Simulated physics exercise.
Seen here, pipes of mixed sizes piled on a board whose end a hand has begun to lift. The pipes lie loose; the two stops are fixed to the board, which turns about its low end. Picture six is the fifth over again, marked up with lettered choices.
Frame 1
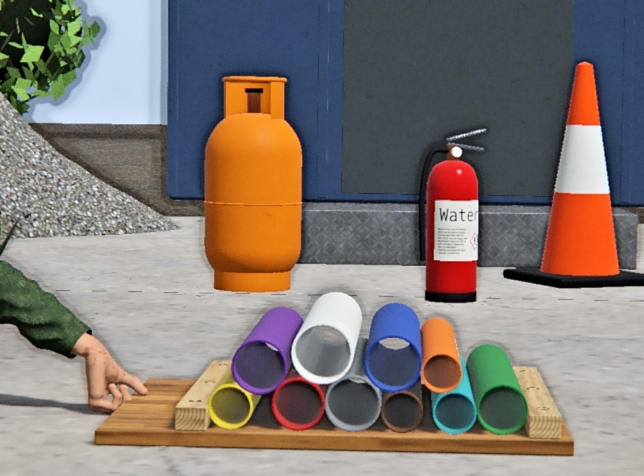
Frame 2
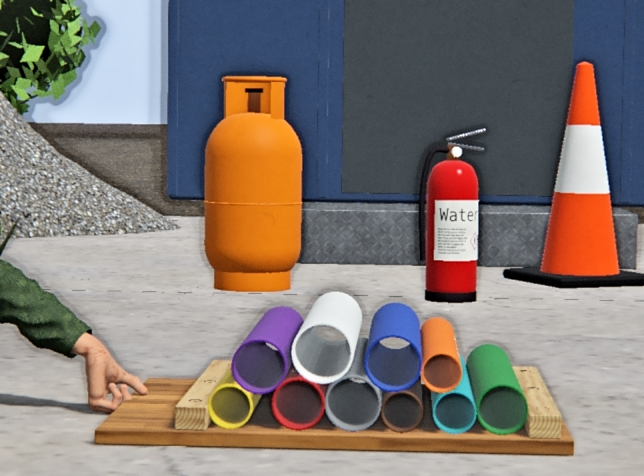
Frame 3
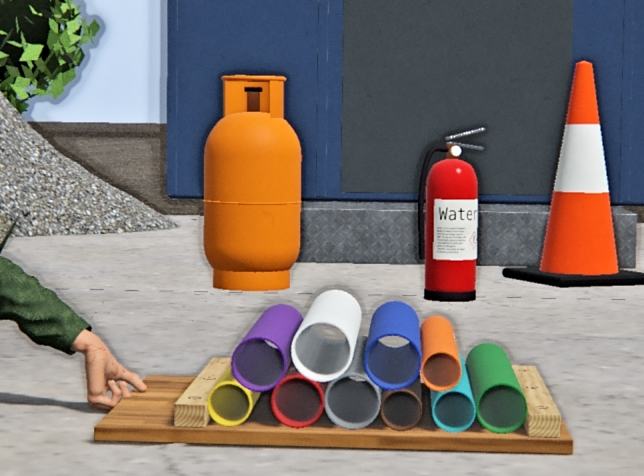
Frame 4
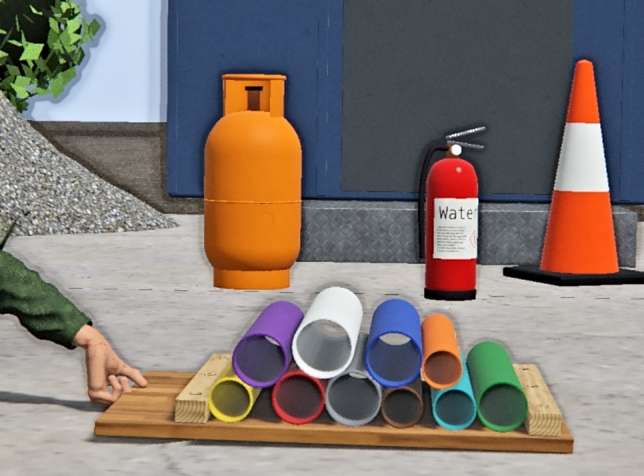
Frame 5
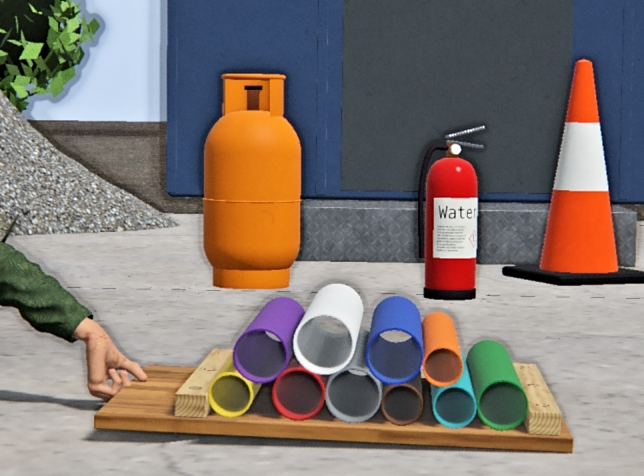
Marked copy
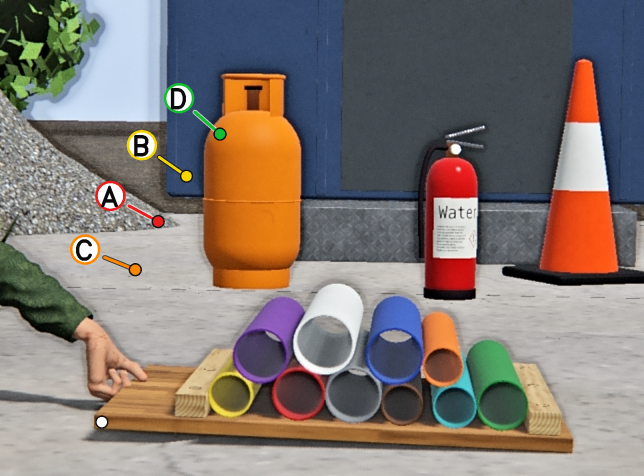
A hand in a green sleeve reaches in from the left and grips the end of a wooden board on pale concrete, seen from the front by a still camera. Loose pipes in purple, white, blue, orange, green, yellow, red and other colours lie piled between wooden blocks, before an orange gas cylinder, red extinguisher and striped cone. The hand raises the board's left end very slightly, the pipes moving with it.
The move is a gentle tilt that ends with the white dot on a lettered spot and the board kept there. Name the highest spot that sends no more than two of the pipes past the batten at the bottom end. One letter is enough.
Lift it to A and no more.
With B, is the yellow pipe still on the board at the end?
Yes, with B.
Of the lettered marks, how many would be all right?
Two of the four.
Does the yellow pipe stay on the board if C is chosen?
Yes, with C.
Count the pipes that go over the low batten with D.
The count is four.
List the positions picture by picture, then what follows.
The first picture shows purple pipe (259, 367); orange pipe (442, 373); white pipe (323, 353).
The second picture shows white pipe (323, 353); board (340, 402).
The third picture shows board (339, 400); yellow pipe (230, 404); purple pipe (259, 364); green pipe (502, 408).
The fourth picture shows board (339, 397); yellow pipe (230, 400); red pipe (298, 399).
The fifth picture shows board (339, 394); yellow pipe (230, 395); red pipe (299, 394).
On the marked copy, A at (158, 222); B at (187, 176); C at (135, 270); D at (220, 134); the white dot at (102, 422).
With A. Early on, board at 16°.
Further on, board at 27°.
At the end, board at 27°, none over the low batten.
As for the rest, B three over the low batten (blue, orange, white); C none over the low batten; D four over the low batten (blue, purple, orange, white).
